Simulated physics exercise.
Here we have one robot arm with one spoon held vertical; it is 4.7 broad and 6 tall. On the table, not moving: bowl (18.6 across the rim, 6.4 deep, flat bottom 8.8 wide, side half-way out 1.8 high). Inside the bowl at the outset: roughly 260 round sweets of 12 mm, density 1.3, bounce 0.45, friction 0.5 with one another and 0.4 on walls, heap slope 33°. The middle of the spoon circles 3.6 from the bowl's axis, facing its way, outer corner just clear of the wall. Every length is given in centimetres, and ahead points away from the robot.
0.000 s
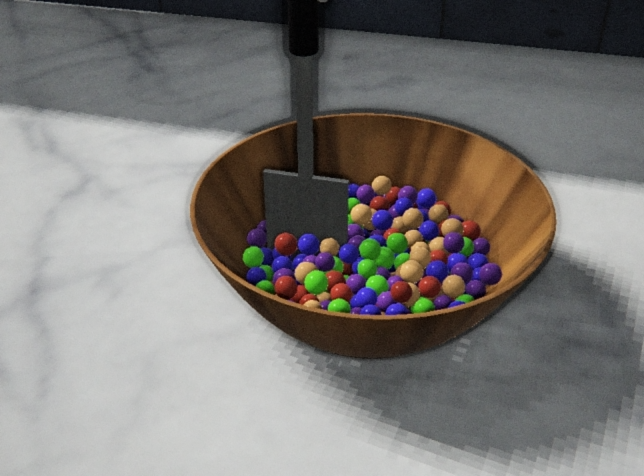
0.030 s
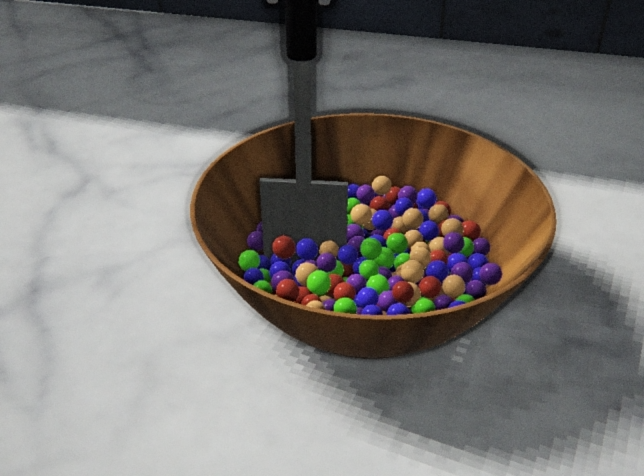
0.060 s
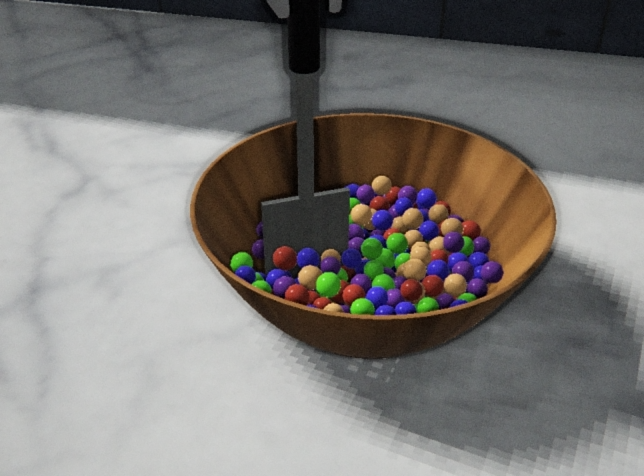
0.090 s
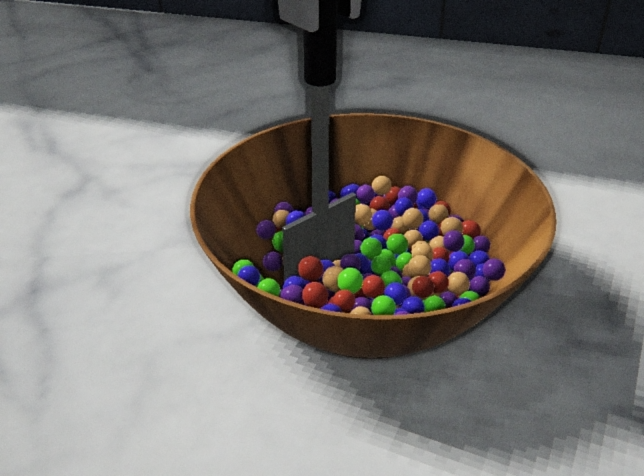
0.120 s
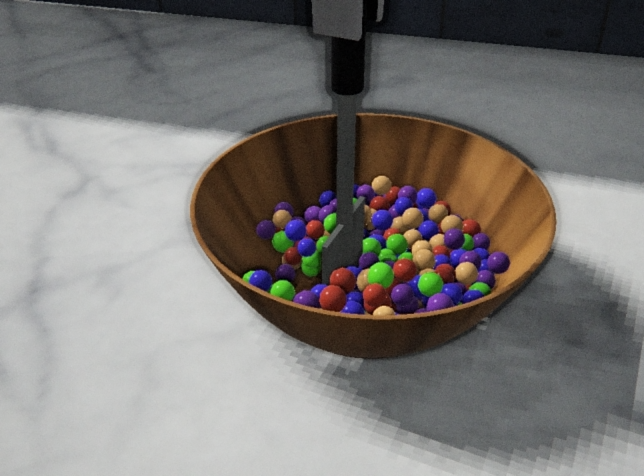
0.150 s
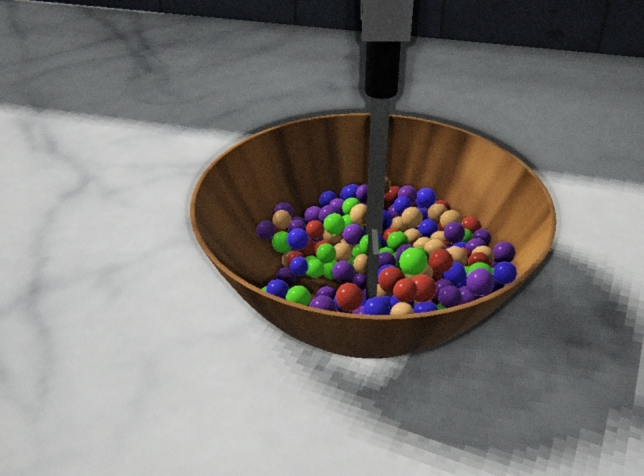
A robot arm held a flat grey spoon upright in a wooden bowl of colourful round sweets, then swept it toward the front and right while turning it edge-on, pushing some sweets along.
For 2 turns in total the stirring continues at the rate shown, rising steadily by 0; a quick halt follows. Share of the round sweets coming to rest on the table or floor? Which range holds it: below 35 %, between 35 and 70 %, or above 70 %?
It lies below 35 %.
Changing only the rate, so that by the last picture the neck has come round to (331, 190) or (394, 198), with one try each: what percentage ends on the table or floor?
First try: Around 10 %; second try: Around 30 %.
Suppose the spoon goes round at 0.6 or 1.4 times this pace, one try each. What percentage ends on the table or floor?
5 % and 40 %.
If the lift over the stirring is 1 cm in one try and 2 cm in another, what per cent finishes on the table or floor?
First try about 15 per cent, second about 10 per cent.
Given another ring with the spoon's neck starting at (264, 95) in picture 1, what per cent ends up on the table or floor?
Roughly 0 per cent.
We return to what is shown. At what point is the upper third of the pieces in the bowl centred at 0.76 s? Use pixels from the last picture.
Near (457, 188).
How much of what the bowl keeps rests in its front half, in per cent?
60 %.
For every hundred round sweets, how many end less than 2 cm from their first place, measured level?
Roughly 5 percent.
After 0.45 s, 343° round, highest piece 9 above the table; 227 in the bowl, 25 on the table or floor, 8 in flight or on the tool.
After 0.76 s, 224° round, highest piece 8 above the table; 209 in the bowl, 45 on the table or floor, 6 in flight or on the tool.
After 1.11 s, 0° round, highest piece 6 above the table; 199 in the bowl, 61 on the table or floor.
After 1.81 s, 0° round, highest piece 6 above the table; 199 in the bowl, 61 on the table or floor.
In the end, 199 in the bowl, 61 on the table or floor. That is 23 % on the table or floor.
